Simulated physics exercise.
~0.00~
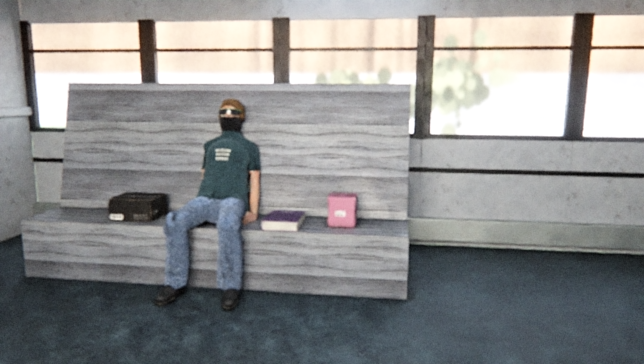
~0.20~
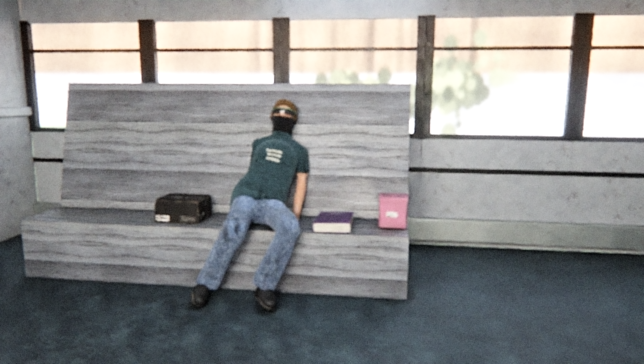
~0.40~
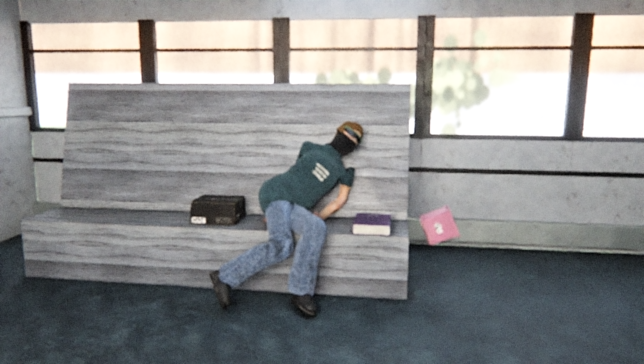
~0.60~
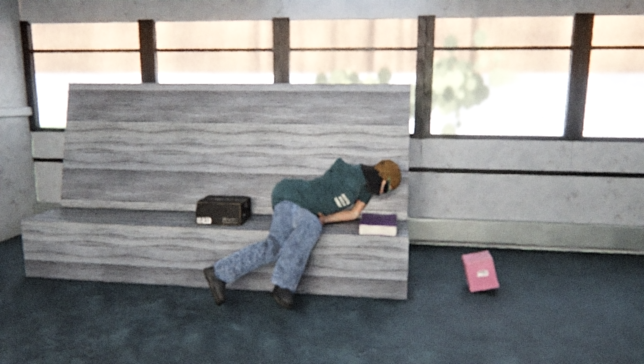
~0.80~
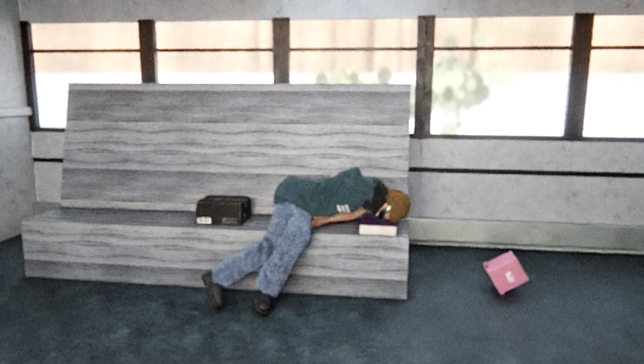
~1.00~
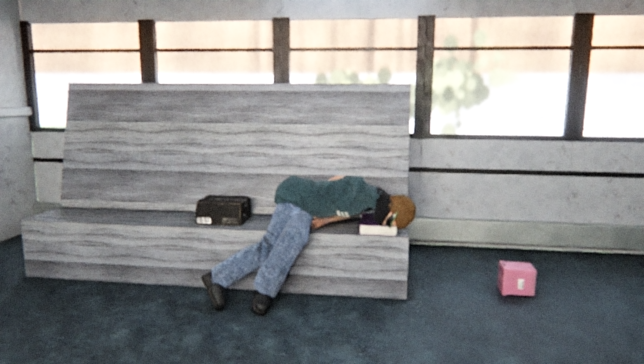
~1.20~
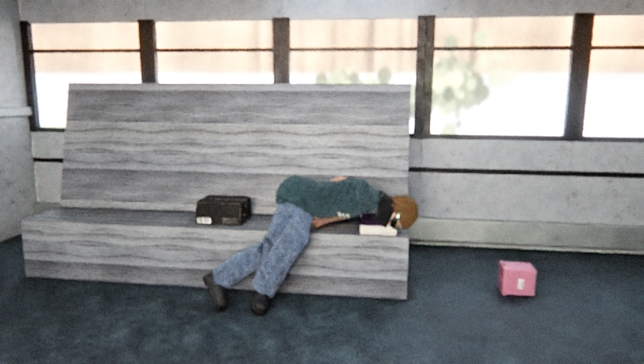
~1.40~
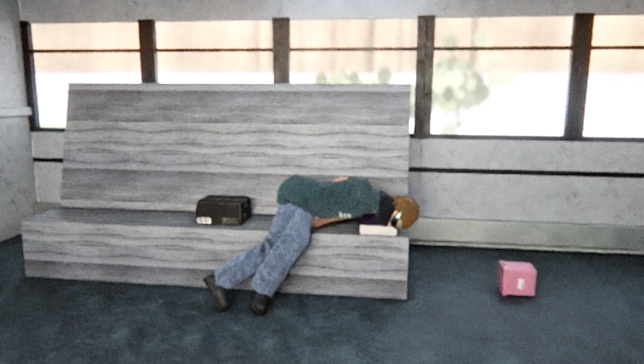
In a room with windows, a masked person in a cap slides right along a grey bench with a black case, a purple book and a pink box, which tumbles to the floor; the person slumps sideways over the book and lies still, case and book still on the seat.
